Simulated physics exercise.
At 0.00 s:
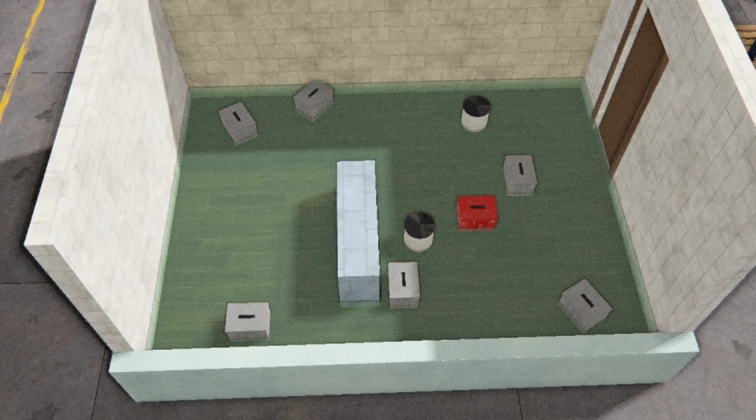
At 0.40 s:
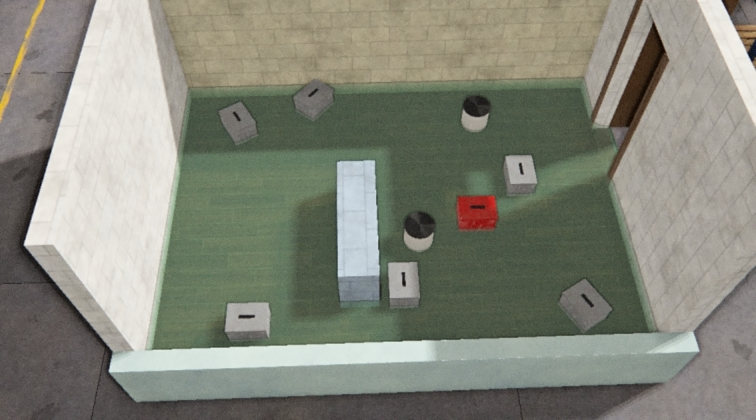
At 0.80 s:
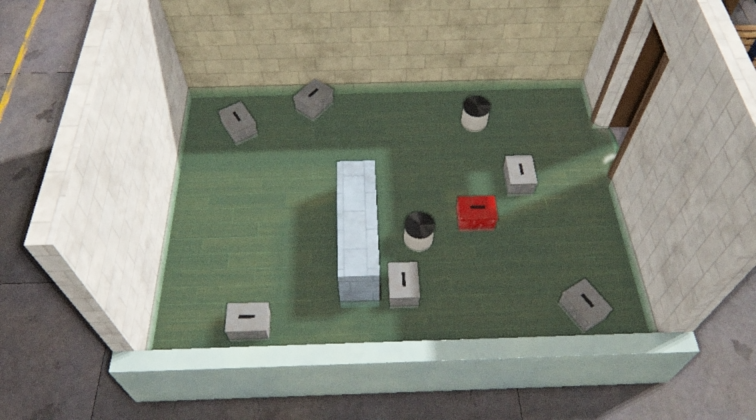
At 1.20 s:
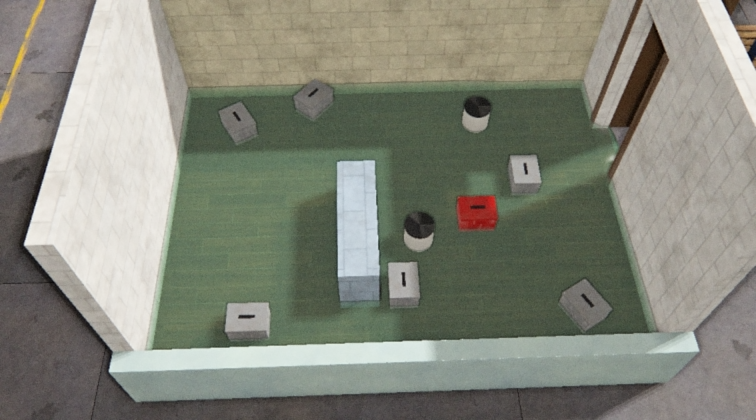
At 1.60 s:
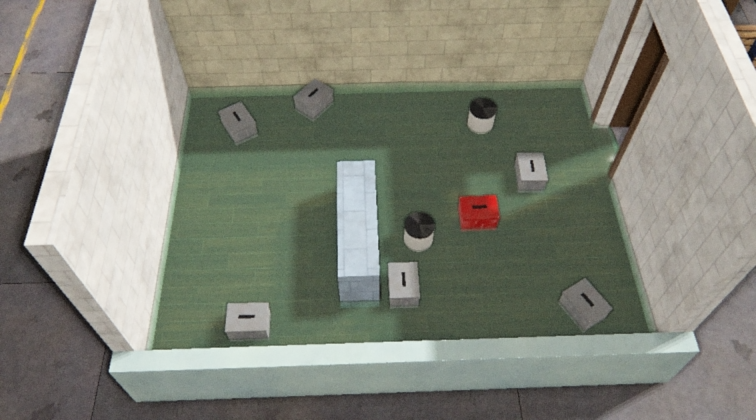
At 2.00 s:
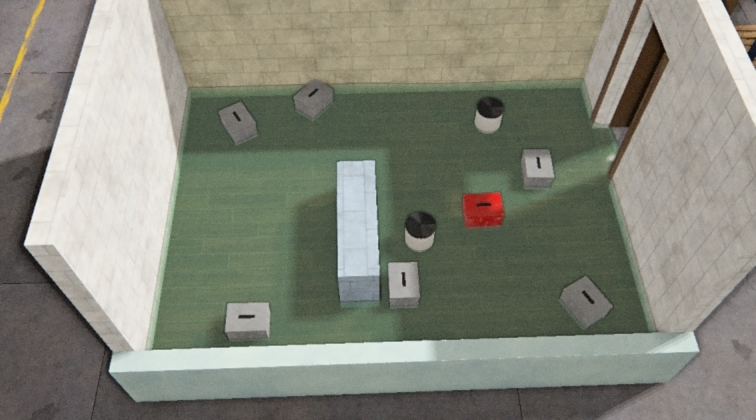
At first, grey boxes, two dark-topped drums and a red tote sit still in a flooded, green-floored room with its right-hand door shut. The door opens, and then the grey box nearest it drifts slightly right, followed by the back drum and the red tote, while the rest barely move.
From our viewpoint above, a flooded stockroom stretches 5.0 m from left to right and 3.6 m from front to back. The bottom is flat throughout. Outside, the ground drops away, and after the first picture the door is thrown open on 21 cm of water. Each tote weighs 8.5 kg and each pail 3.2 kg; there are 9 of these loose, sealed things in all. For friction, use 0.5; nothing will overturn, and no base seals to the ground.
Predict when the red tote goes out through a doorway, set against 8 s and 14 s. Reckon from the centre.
Exit window: The middle one.
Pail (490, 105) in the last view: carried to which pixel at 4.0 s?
Roughly at (524, 101).
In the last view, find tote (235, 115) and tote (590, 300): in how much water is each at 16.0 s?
Roughly 14 and 14 cm.
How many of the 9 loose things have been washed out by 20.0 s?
Count: 3.
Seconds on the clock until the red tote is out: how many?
Around 10.0 seconds.
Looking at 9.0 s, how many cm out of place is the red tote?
Some 140 cm from the start.
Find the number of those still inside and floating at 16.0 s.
6.
After 4.0 s the red tote is near (505, 191), 0.4 m from its start, afloat; 0 of 9 are out; 9 afloat.
After 9.0 s the red tote is near (574, 159), 1.4 m from its start, afloat; 2 of 9 are out; 7 afloat.
After 16.0 s the red tote has gone out (at 10.2 s); 3 of 9 are out; 6 afloat.
After 20.0 s the red tote has gone out (at 10.2 s); 3 of 9 are out; 6 afloat.
